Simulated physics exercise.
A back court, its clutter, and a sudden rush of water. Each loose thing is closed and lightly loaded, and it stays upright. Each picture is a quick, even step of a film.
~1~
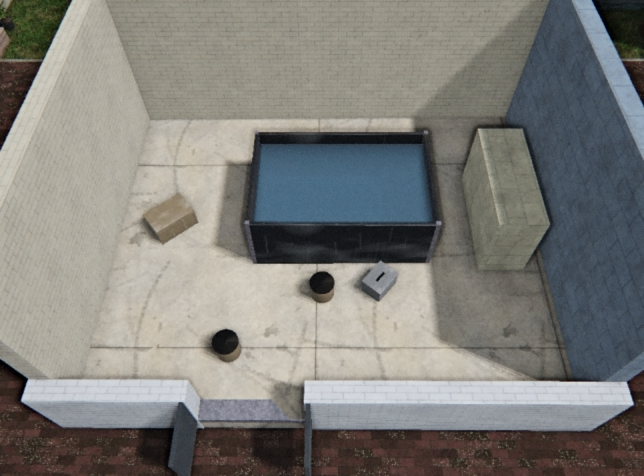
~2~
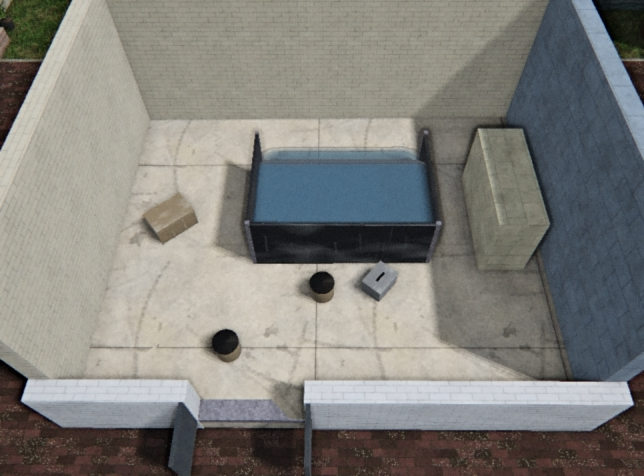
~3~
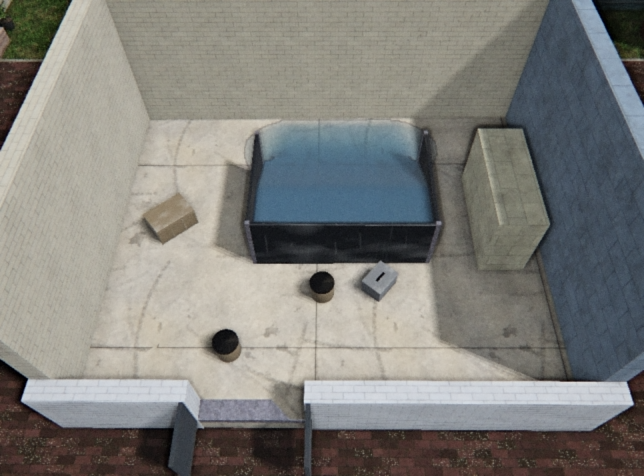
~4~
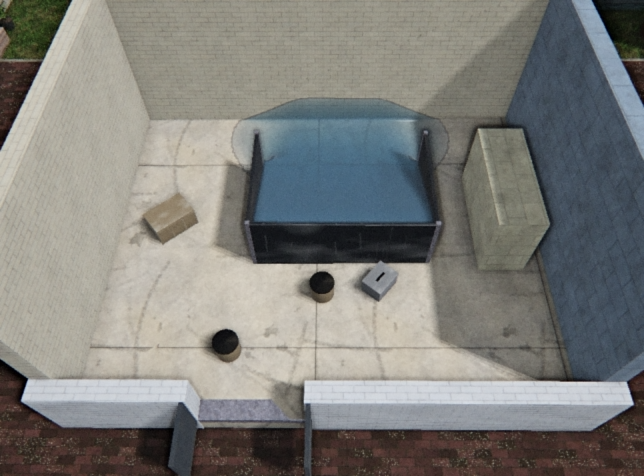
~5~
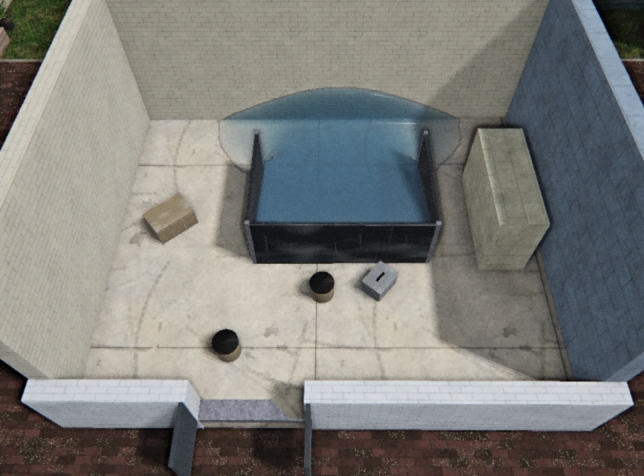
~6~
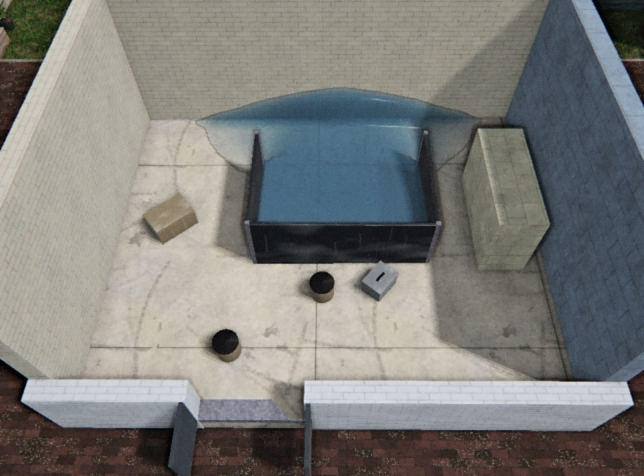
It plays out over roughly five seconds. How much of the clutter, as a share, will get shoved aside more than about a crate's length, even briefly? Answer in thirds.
One to two thirds.
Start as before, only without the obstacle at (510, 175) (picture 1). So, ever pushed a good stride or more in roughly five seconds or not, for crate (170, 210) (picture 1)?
Beyond that distance.
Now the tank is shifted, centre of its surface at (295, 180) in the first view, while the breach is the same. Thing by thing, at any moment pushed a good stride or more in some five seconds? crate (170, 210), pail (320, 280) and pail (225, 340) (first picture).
In turn: Beyond that mark, under that mark, beyond that mark.
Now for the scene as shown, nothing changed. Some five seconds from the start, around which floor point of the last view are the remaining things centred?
The remaining things centre around (356, 272).
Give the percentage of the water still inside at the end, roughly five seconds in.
Close to 96 per cent.
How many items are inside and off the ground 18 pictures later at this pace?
I make it 1.
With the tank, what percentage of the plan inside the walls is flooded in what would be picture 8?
About 35 in a hundred.
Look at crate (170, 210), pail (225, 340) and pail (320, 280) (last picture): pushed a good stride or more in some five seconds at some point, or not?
The first is driven that far, the second driven that far, and the third not so far.
A moment on, 0 of 5 are well off their spots; 0 afloat.
Next, 0 of 5 are well off their spots; 1 afloat.
Later, 1 of 5 are well off their spots; 1 afloat.
In the end, 2 of 5 are well off their spots, and 2 have been at some point; 2 afloat.
